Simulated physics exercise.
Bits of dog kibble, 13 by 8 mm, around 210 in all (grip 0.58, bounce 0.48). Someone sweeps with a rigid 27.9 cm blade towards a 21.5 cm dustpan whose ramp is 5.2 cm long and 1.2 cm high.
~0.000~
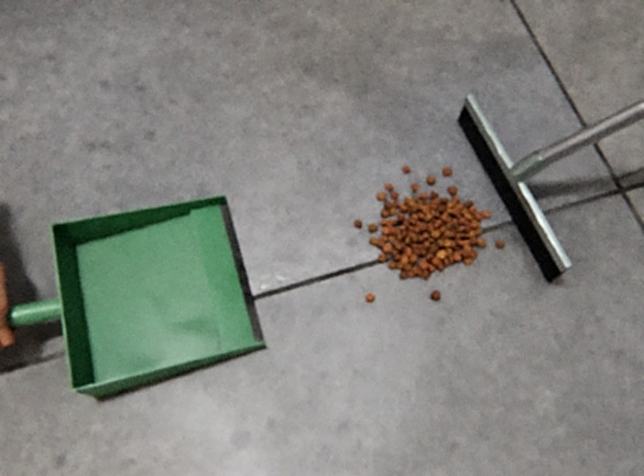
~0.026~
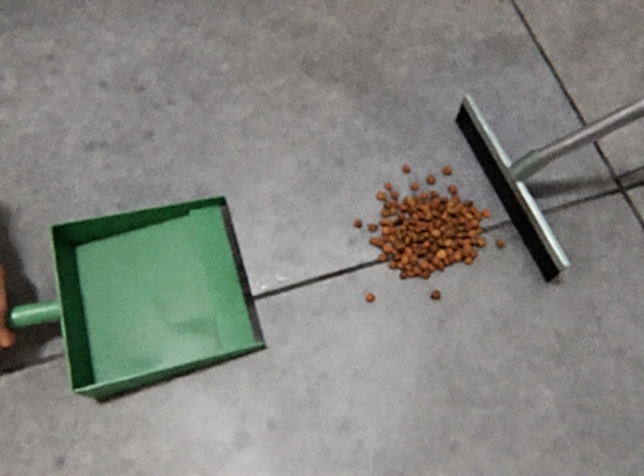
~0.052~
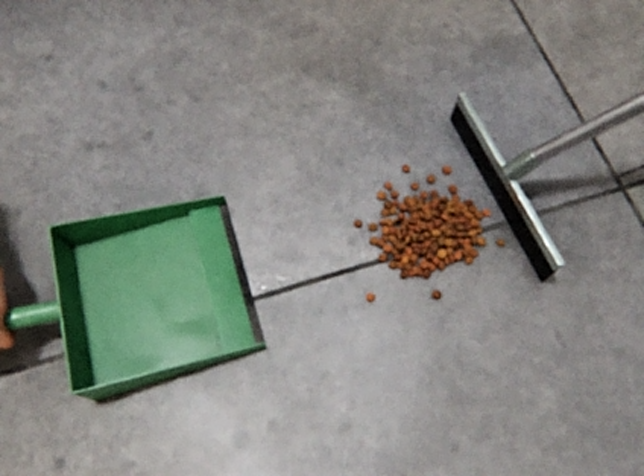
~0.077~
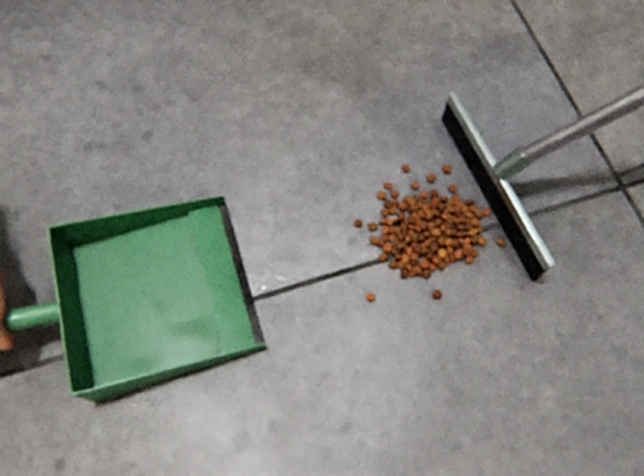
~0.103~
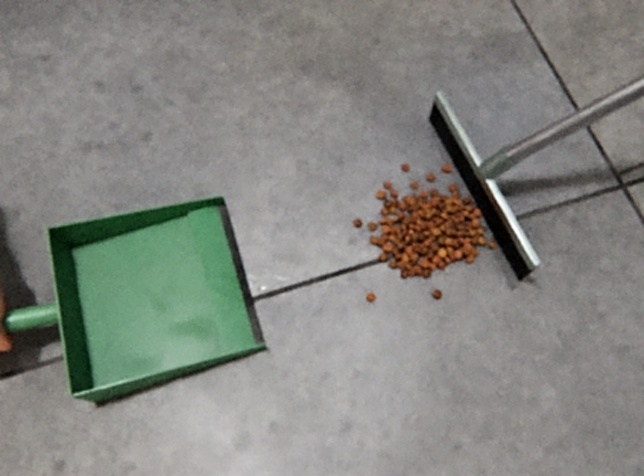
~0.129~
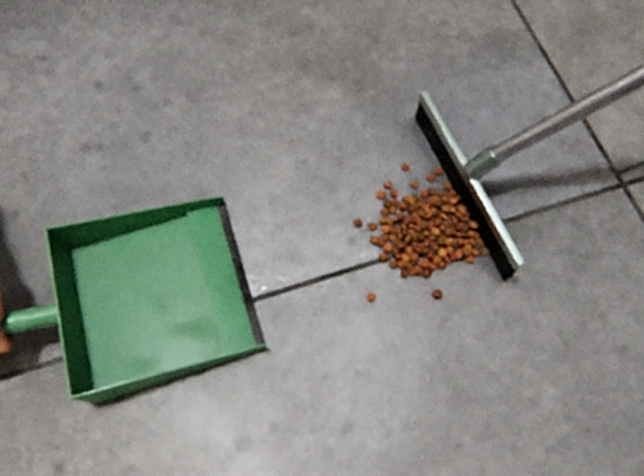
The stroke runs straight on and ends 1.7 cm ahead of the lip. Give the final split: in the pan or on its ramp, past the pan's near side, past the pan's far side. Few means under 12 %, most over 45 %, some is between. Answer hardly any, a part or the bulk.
In the pan or on its ramp: A part; past the pan's near side: Hardly any; past the pan's far side: Hardly any.
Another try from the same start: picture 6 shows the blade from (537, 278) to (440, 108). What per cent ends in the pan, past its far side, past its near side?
Pan 50, far 0, near 15.
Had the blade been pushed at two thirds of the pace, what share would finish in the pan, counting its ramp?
It would be near 30 per cent.
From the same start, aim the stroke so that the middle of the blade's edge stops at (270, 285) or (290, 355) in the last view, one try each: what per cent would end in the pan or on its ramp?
Some 50 and 35 per cent.
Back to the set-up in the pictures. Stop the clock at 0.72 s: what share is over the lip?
Some 40 per cent.
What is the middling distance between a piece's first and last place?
About 26 cm.
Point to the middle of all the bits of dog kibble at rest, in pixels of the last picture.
Near (242, 260).
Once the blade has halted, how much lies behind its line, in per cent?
Some 20 per cent.
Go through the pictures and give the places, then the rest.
In the first frame, blade from (564, 267) to (469, 101), moved 0.0 cm, 0 of the pieces shifted so far; middle of the pieces at (428, 231); pan at (152, 298).
In the second frame, blade from (563, 266) to (466, 101), moved 0.3 cm, 0 of the pieces shifted so far; middle of the pieces at (428, 231).
In the third frame, blade from (557, 266) to (461, 100), moved 1.1 cm, 0 of the pieces shifted so far; middle of the pieces at (428, 230).
In the fourth frame, blade from (548, 265) to (451, 99), moved 2.4 cm, 0 of the pieces shifted so far; middle of the pieces at (428, 230).
In the fifth frame, blade from (533, 265) to (438, 99), moved 4.2 cm, 10 of the pieces shifted so far; middle of the pieces at (428, 229).
In the sixth frame, blade from (517, 265) to (423, 98), moved 6.3 cm, 33 of the pieces shifted so far; middle of the pieces at (428, 229); pan at (150, 301). Its pace works out near 0.79 m/s, heading 16 degrees away from the viewer's side.
After 0.33 s, middle of the blade 17 cm from the lip; 0 % over the lip, far side 0 %, near side 5 %.
After 0.46 s, middle of the blade 7 cm from the lip; 0 % over the lip, far side 5 %, near side 5 %.
After 0.72 s, middle of the blade 3 cm from the lip; 40 % over the lip, far side 5 %, near side 5 %.
At rest (1.2 s), pan 35 %, near side 5 %, far side 5 %, in front of the lip or behind the blade 50 %.
